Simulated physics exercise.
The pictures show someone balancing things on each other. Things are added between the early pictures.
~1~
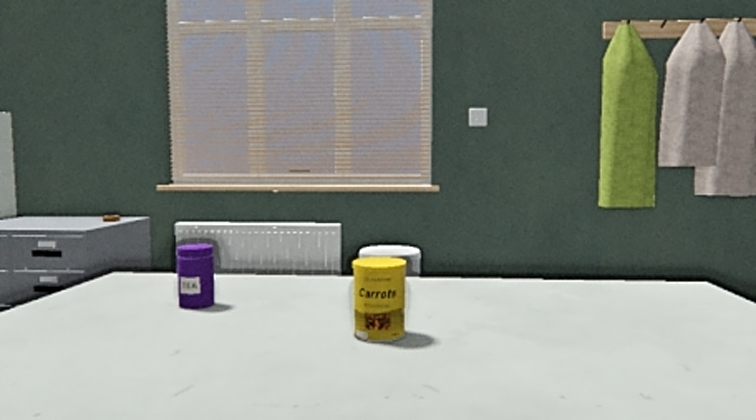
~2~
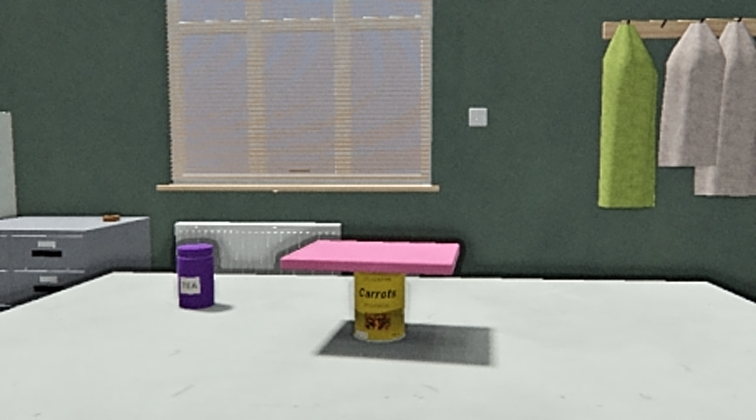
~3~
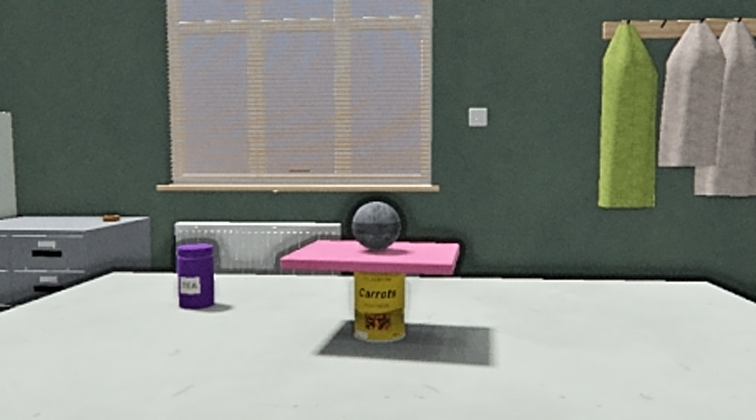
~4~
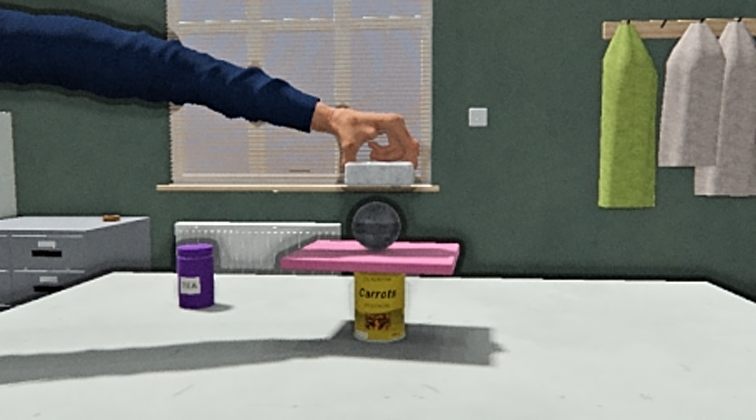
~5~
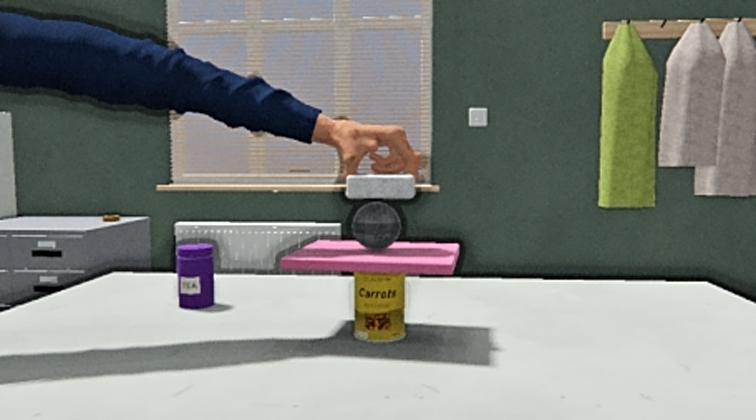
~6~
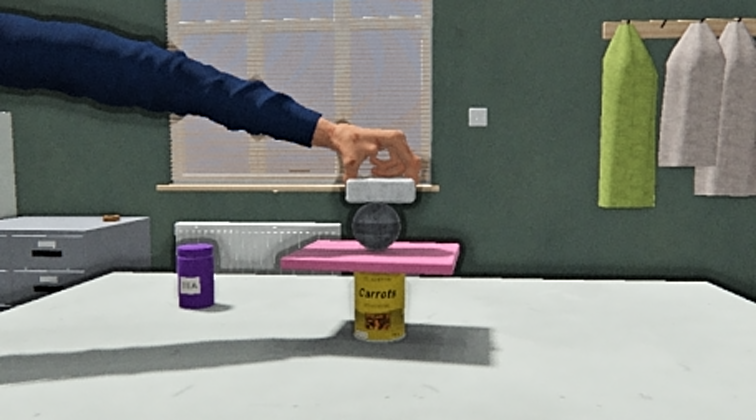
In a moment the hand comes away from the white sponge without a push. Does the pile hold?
In the end the pile gives way.
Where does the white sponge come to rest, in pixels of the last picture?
Around (432, 218).
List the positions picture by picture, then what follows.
The last thing is not in view yet, in the first picture.
The last thing is not in view yet; yellow tin (380, 299), in the second picture.
The last thing is not in view yet; grey ball (376, 227), in the third picture.
Still above its spot; white sponge (380, 174); yellow tin (380, 299), in the fourth picture.
Still above its spot; white sponge (381, 186); grey ball (376, 227), in the fifth picture.
Set down, still held; white sponge (381, 190); yellow tin (380, 299), in the sixth picture.
Then, 0.40 s later than the last frame, white sponge now fallen.
Then, 0.70 s later than the last frame, things are still on the move.
Then, 1.30 s later than the last frame, nothing new.
Then, 2.30 s later than the last frame, white sponge resting near (432, 218).
When it is over, fallen, white sponge; the other 4 as before. End places, in pixels of the last picture, white sponge near (432, 218). The pile loses its balance.
